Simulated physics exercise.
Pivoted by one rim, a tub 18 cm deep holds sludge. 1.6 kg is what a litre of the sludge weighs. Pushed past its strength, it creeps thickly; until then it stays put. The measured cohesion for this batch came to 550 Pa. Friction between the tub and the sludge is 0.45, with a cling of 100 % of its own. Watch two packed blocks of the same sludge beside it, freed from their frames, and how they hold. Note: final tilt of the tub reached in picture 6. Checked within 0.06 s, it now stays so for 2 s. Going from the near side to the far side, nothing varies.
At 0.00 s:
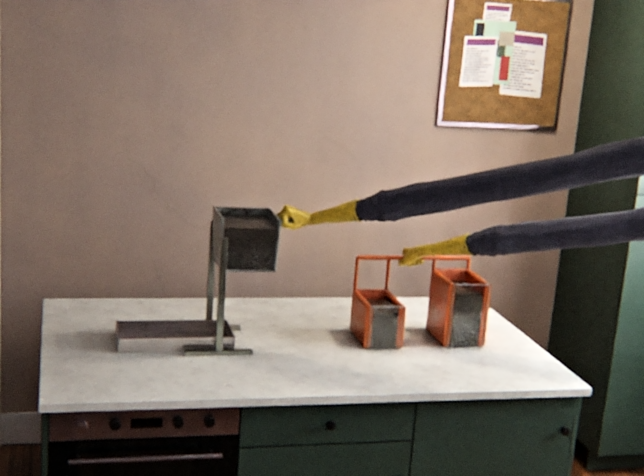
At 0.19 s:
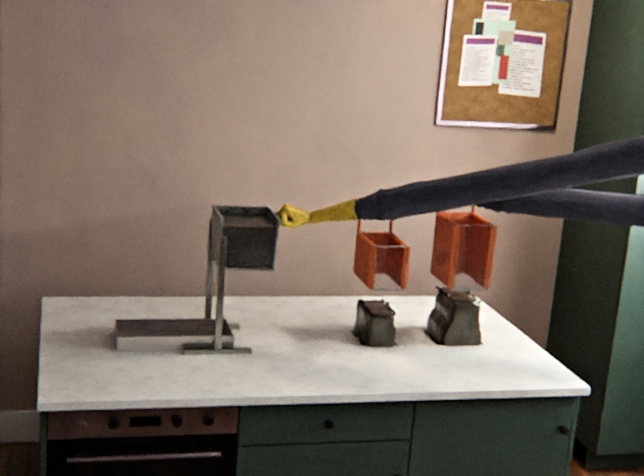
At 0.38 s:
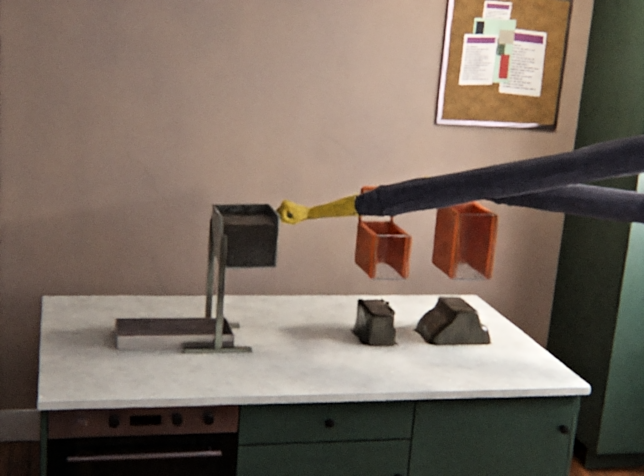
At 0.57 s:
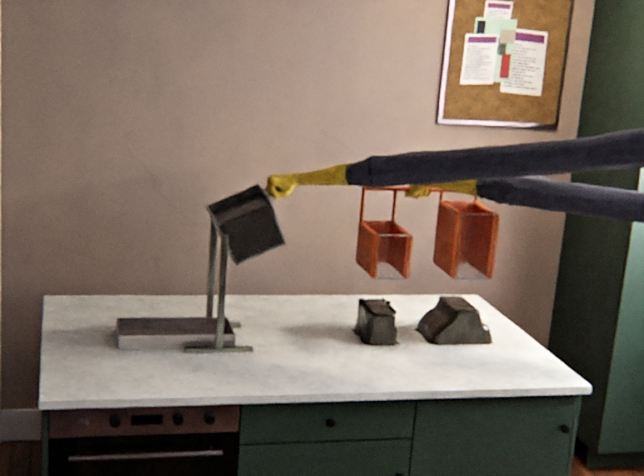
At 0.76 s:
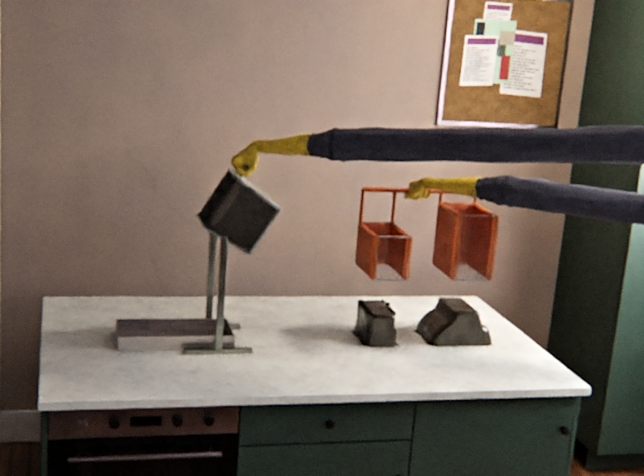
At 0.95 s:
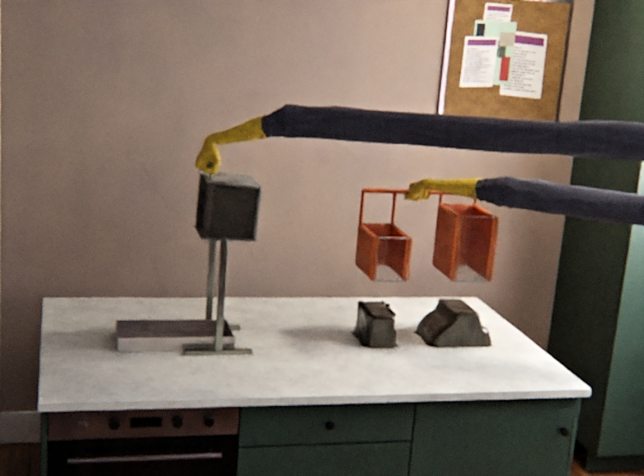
Gloved hands lift orange casings off two grey blocks, the larger slumps, and a tub tilts.
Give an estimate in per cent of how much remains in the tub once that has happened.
57 %.
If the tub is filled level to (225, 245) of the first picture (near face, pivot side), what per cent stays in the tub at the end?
Then roughly 100 %.
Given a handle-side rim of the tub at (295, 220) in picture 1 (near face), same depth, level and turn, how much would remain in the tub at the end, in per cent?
I'd say around 40 percent would remain in the tub at the end.
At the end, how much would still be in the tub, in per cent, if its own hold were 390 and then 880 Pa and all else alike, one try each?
In order: Around 45 % and around 100 %.
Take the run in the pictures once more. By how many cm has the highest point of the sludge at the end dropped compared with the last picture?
8 cm or so.
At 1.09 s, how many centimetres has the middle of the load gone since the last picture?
Something like 3 cm, I'd say.
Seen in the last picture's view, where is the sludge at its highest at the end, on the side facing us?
Somewhere near (236, 212) in the last view.
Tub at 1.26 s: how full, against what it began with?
About 75 %.
By 1.09 s, the tub is at 88 degrees and holds 97 %.
By 1.26 s, the tub is at 88 degrees and holds 73 %.
By 1.43 s, the tub is at 88 degrees and holds 58 %.
By 1.60 s, the tub is at 88 degrees and holds 57 %.
By 2.95 s, at the end, the tub is at 88 degrees and holds 57 %.
